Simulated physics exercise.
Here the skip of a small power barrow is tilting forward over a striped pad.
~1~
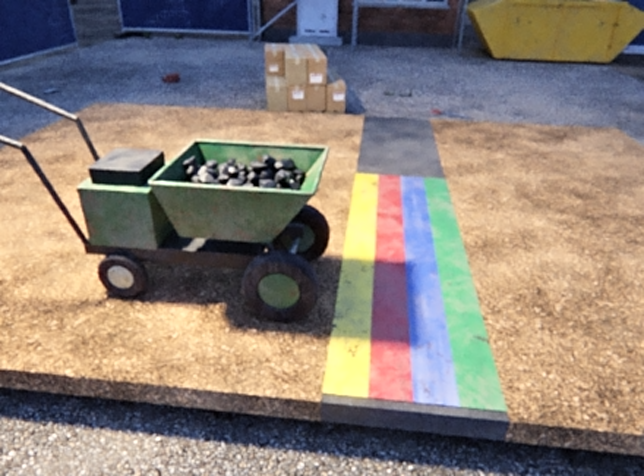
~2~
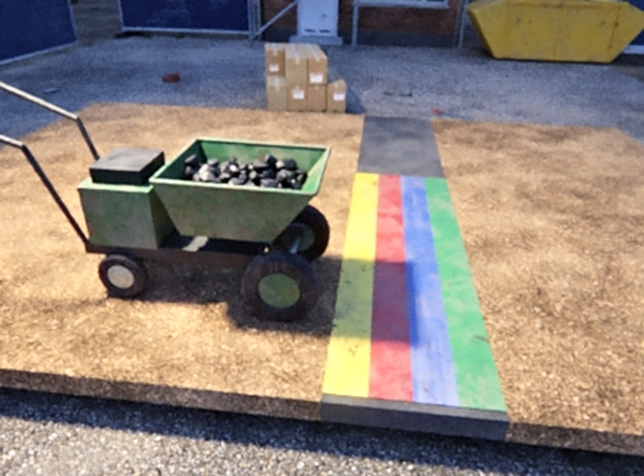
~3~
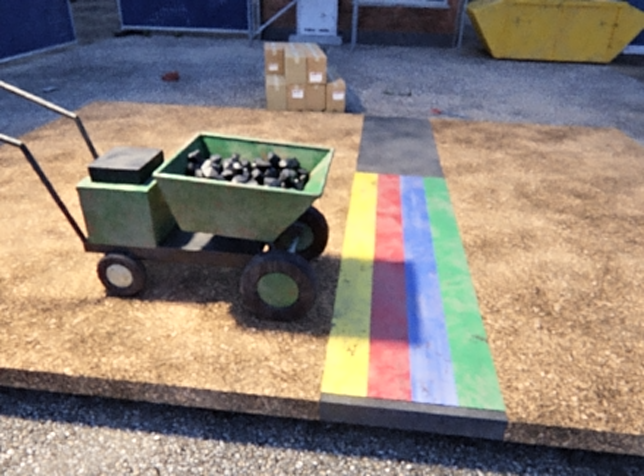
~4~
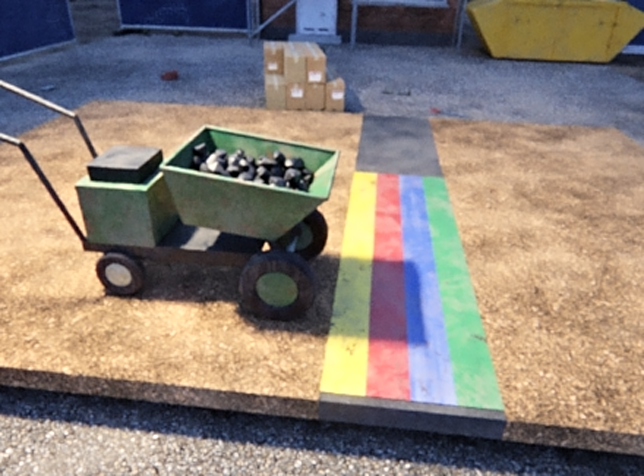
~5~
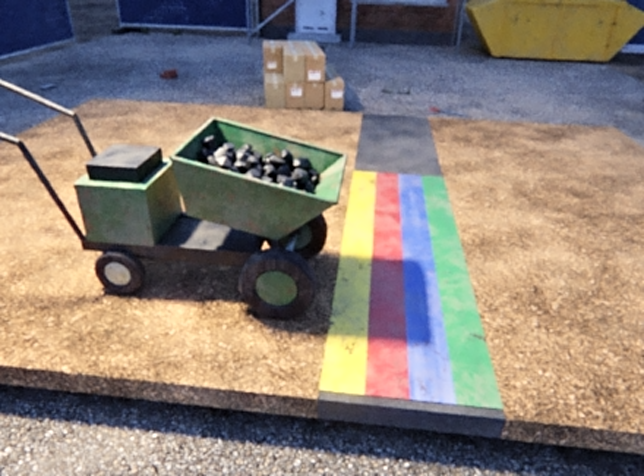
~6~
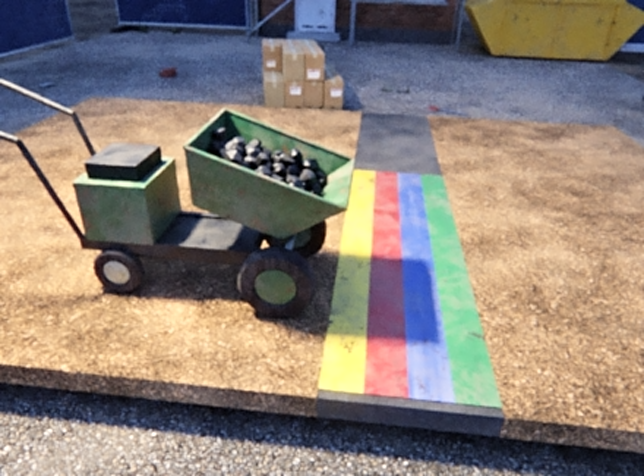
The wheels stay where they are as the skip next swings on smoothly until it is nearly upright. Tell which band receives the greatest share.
I would say the blue band receives it.
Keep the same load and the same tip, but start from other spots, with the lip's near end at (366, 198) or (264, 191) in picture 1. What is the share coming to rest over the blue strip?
The first stop gives 10 per cent; the second gives 20 per cent.
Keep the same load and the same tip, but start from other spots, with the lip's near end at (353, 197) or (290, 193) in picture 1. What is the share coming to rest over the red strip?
0 and 30 in a hundred, in that order.
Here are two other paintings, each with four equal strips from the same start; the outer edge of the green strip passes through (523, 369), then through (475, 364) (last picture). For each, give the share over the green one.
Near 10 and 20 in a hundred.
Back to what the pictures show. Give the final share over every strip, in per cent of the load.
Yellow strip about 0 per cent, red strip about 20 per cent, blue strip about 35 per cent, green strip about 20 per cent.
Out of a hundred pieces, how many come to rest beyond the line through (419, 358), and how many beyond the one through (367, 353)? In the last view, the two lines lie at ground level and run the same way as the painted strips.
About 50 and 80 %.
Shortly afterwards, skip tipped steeply; the whole lot in the skip.
Next, skip tipped right over; the bulk in the skip; a little over the red strip; a little over the blue strip; only a few over the green strip.
Some moments later, skip tipped right over; near a quarter in the skip; a little over the red strip; near a third over the blue strip; near a quarter over the green strip; a little off the paint.
In the end, skip tipped right over; near a quarter in the skip; none at all over the yellow strip; near a quarter over the red strip; near a third over the blue strip; near a quarter over the green strip; a little off the paint.
